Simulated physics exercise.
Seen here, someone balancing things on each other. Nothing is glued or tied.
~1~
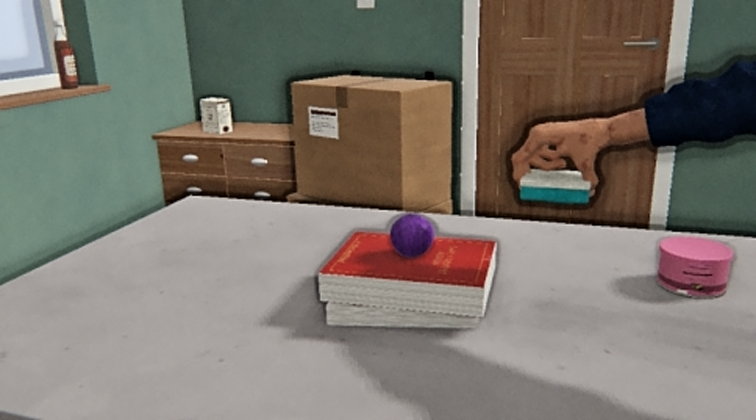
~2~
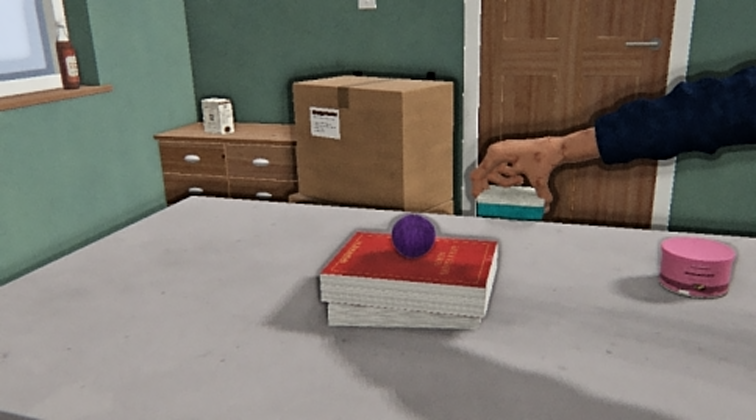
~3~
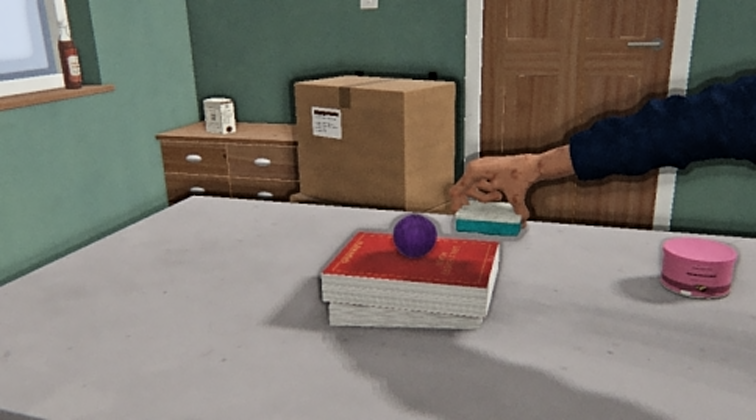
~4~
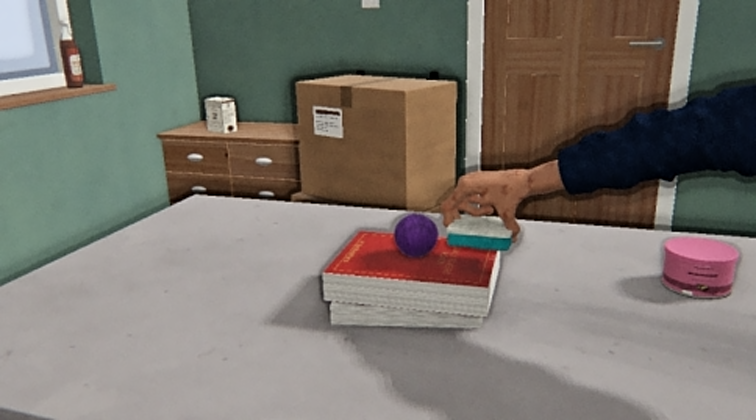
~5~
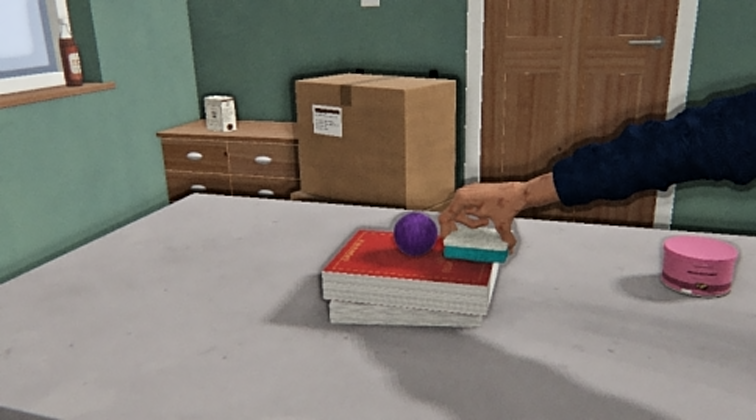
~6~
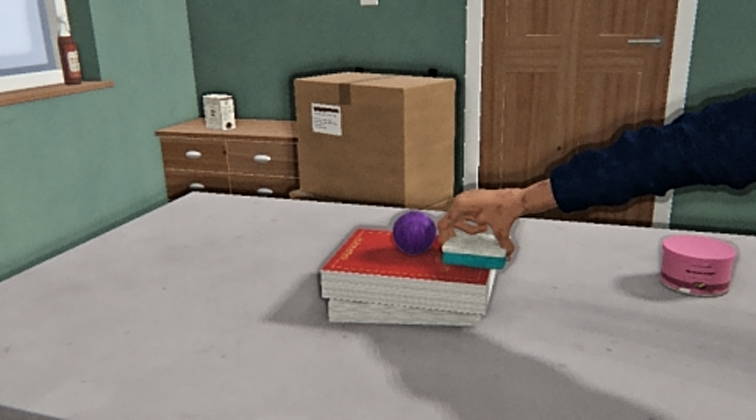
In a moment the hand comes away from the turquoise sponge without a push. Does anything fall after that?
The pile stays up.
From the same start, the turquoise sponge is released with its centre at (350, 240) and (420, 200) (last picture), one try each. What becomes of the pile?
In the first case it keeps its balance; in the second case it loses its balance.
Then, 0.20 s later than the last frame, all is still.
Then, 0.60 s later than the last frame, turquoise sponge resting near (477, 251).
When it is over, all 5 as before. End places, in pixels of the last picture, turquoise sponge near (477, 251). The pile holds.
